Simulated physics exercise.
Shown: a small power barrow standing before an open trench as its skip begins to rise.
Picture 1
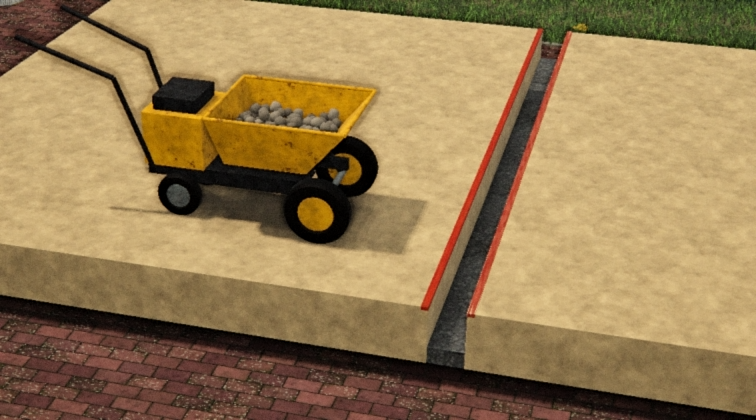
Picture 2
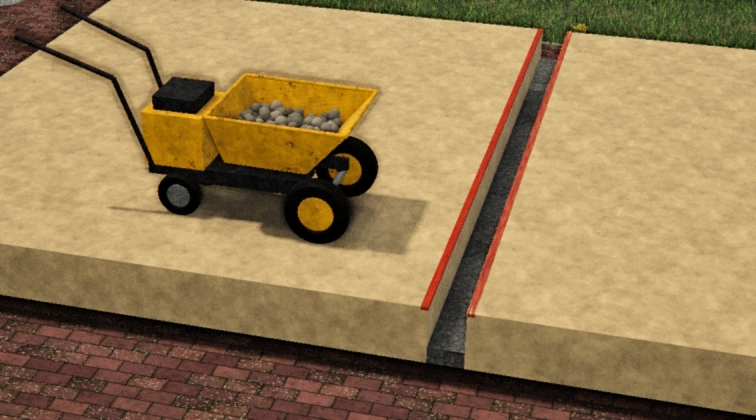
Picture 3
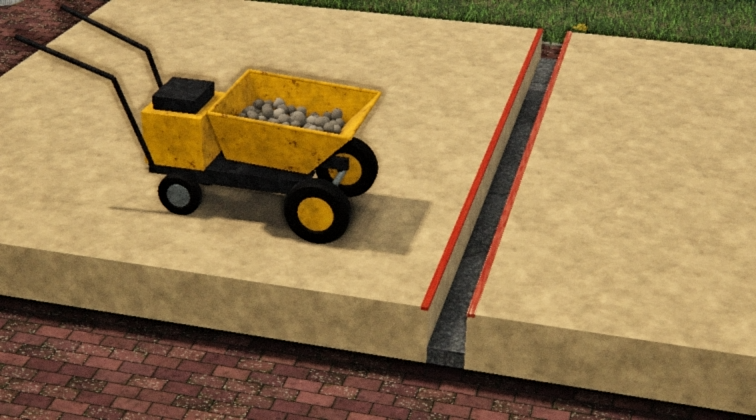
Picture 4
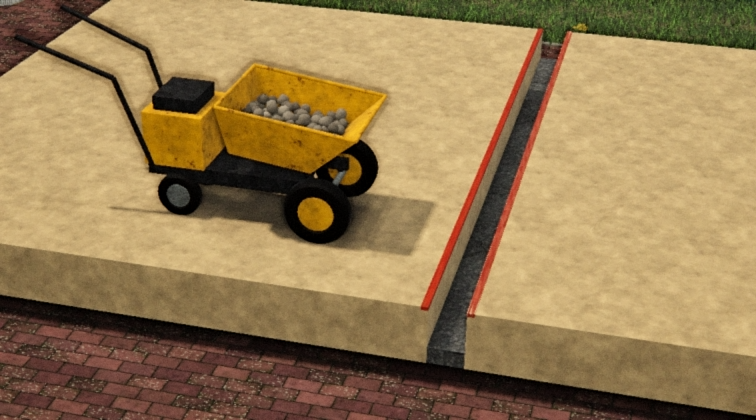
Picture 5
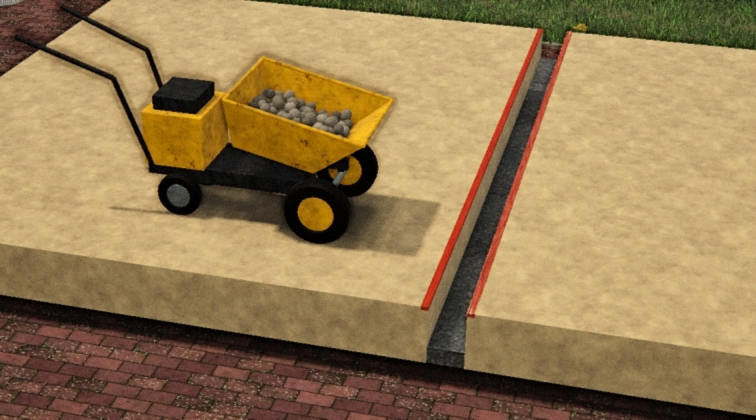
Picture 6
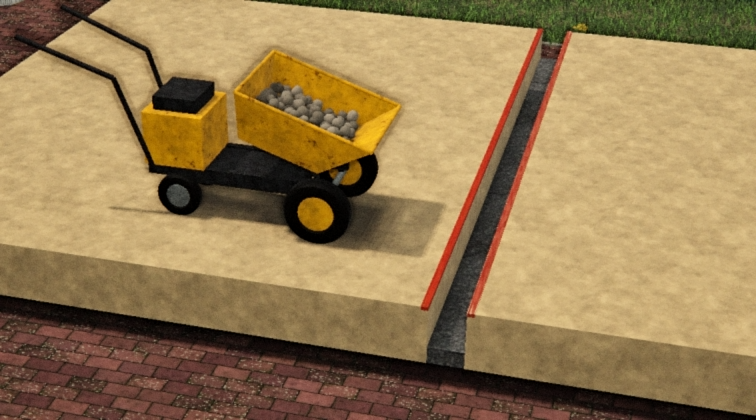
On a tan slab beside a narrow trench, a yellow barrow's skip of grey stones gradually tilts rightward.
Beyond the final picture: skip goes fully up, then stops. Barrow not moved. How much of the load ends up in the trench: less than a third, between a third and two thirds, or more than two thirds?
No less than a third, no more than two thirds.
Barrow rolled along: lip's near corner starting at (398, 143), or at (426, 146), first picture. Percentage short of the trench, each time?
0 % and 0 %.
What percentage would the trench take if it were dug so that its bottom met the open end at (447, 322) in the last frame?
Estimate: Approx. 50 %.
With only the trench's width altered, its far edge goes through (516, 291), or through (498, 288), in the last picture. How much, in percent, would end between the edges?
I'd say some 60 in a hundred, followed by 60 in a hundred.
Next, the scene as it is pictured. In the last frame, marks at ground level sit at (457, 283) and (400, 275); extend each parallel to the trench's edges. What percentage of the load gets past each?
Roughly 30 per cent, and 90 per cent.
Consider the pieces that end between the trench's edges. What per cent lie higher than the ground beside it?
My best guess is some 0 per cent.
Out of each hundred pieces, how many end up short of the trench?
Near 30 %.
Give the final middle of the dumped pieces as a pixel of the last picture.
The centre settles at about (464, 259).
Soon after the last picture, skip tipped steeply; all in the skip.
A little later, skip tipped right over; about two thirds in the skip; about a quarter short of the trench; a small part in or heaped over the trench.
Later still, skip tipped right over; a small part in the skip; about a third short of the trench; about half in or heaped over the trench; a stray few beyond it.
By the end, skip tipped right over; a small part in the skip; about a third short of the trench; about half in or heaped over the trench; a stray few beyond it.
